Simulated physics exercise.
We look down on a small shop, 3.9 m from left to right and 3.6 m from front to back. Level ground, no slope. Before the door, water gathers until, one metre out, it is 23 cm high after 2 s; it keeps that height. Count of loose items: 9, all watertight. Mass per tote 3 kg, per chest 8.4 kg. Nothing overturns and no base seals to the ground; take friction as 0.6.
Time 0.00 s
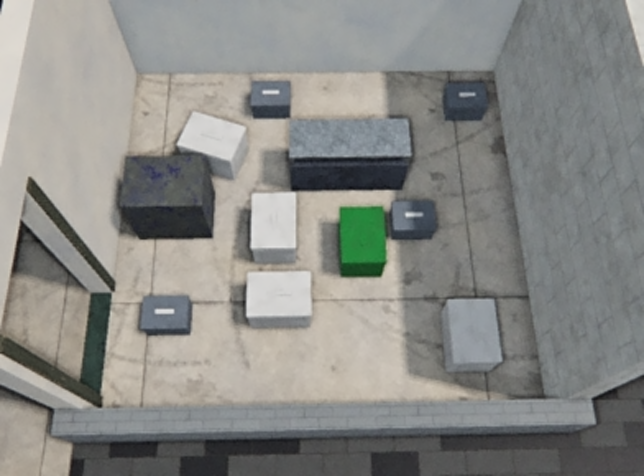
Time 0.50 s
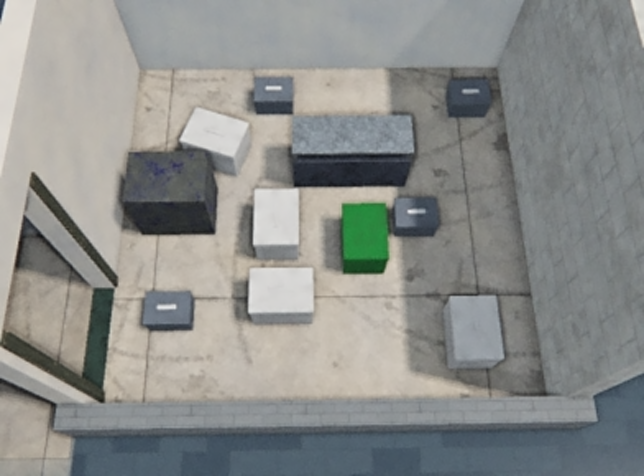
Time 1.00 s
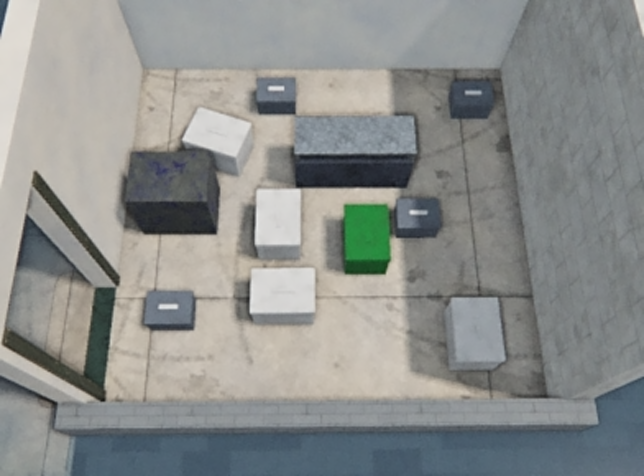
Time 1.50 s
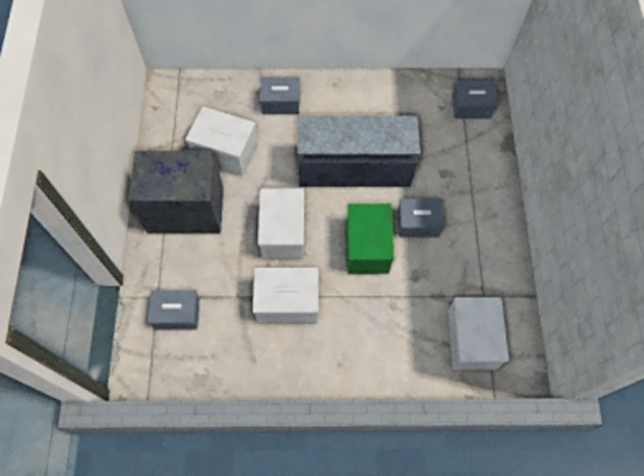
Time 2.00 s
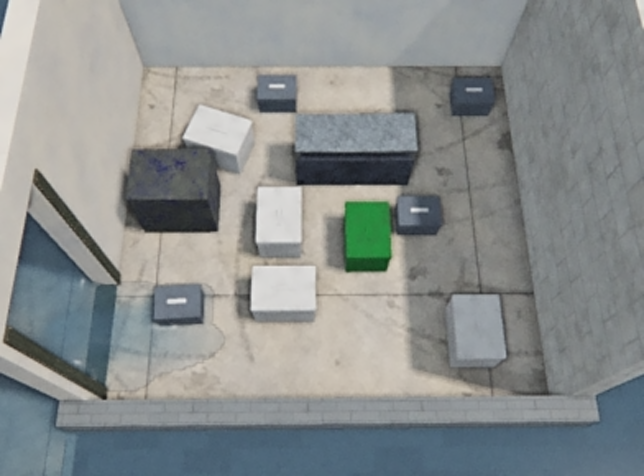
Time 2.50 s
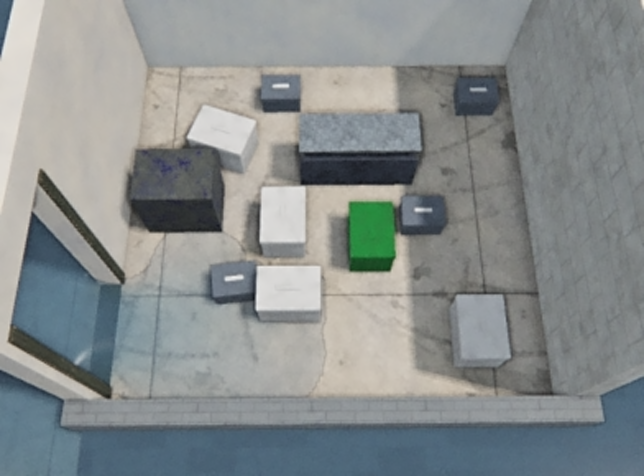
A small walled room with scattered boxes and a green chest stayed still as water rose outside, then water spread in through the left doorway and pushed a small gray box to the right.
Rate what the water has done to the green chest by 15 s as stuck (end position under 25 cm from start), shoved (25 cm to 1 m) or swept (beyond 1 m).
The green chest is swept.
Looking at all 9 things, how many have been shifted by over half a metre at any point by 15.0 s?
9 of them.
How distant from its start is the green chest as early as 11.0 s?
Close to 200 cm.
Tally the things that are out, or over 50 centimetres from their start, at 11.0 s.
Answer: 9.
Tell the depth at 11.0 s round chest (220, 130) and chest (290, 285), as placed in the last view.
First about 11 cm, second about 12 cm.
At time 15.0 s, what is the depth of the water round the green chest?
Roughly 18 cm at that moment.
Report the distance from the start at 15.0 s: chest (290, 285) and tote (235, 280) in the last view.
First 200 cm, then 150 cm.
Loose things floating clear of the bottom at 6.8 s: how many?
Tally: 6 of them.
After 3.5 s the green chest is near (375, 228), 0.0 m from its start, aground; 1 afloat.
After 6.8 s the green chest is near (428, 90), 1.6 m from its start, afloat; 6 afloat.
After 11.0 s the green chest is near (210, 78), 2.2 m from its start, afloat; 9 afloat.
After 15.0 s the green chest is near (190, 68), 2.4 m from its start, afloat; 9 afloat.
